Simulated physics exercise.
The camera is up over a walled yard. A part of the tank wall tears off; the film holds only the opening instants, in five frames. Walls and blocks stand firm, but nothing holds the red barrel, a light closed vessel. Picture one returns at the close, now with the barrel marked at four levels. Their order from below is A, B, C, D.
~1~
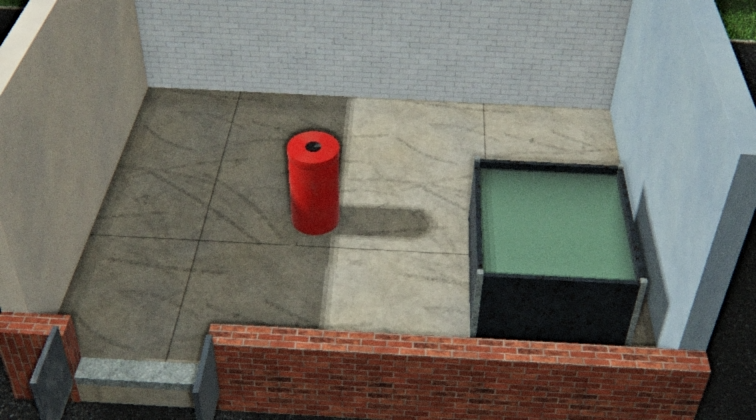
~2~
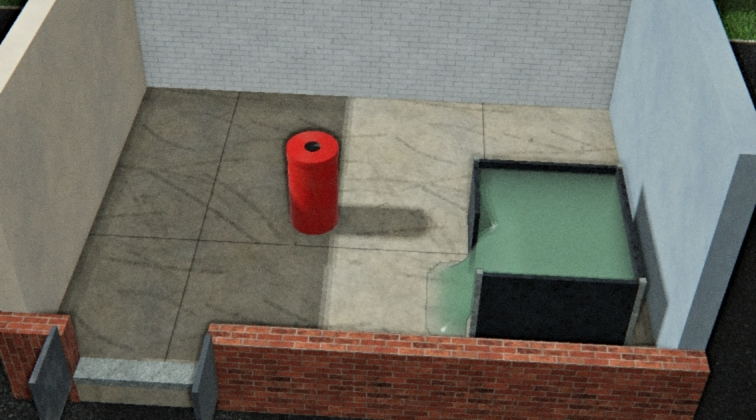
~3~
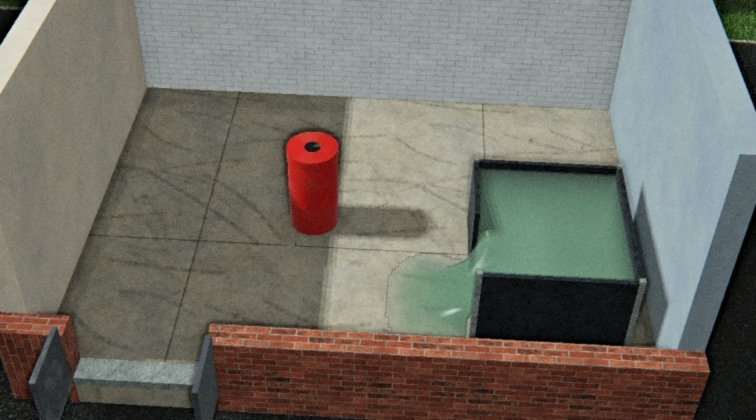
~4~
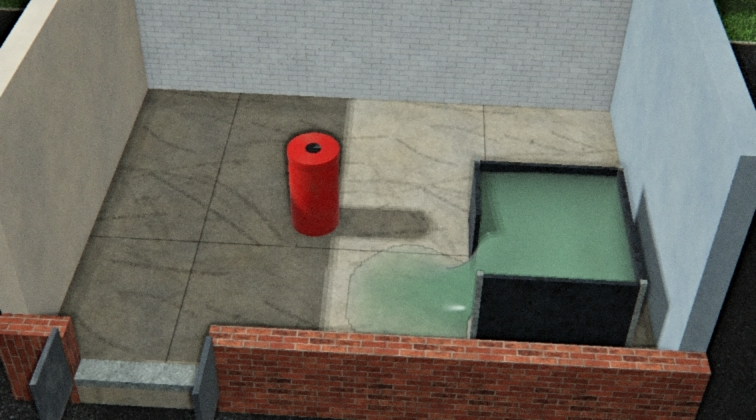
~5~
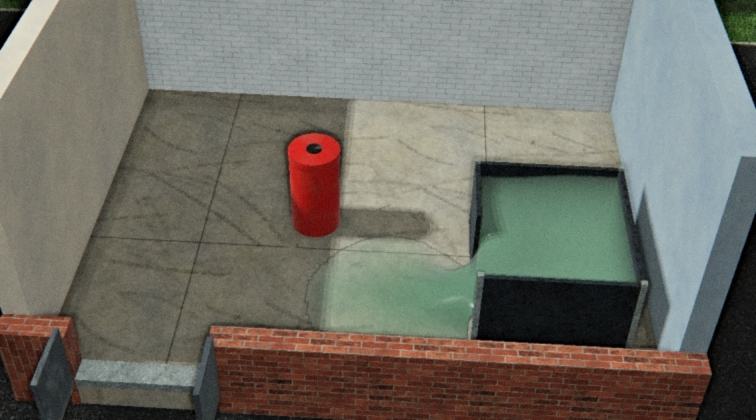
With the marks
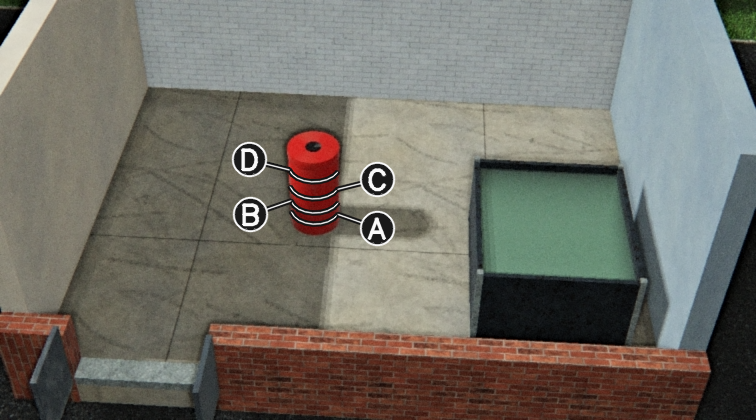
Green water poured out of the left side of a full dark tank in a walled yard and spread leftward across the ground, while a red barrel stood still near the middle.
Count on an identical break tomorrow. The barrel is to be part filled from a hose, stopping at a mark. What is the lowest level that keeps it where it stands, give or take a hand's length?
A is the one.
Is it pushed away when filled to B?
No.
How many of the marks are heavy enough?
All four.
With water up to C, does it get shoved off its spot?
No.
On the marked copy, A at (312, 224); B at (312, 212); C at (312, 198); D at (311, 181); from the bottom up A, B, C, D.
With A, it does not move.
With B, it does not move.
With C, it does not move.
With D, it does not move.
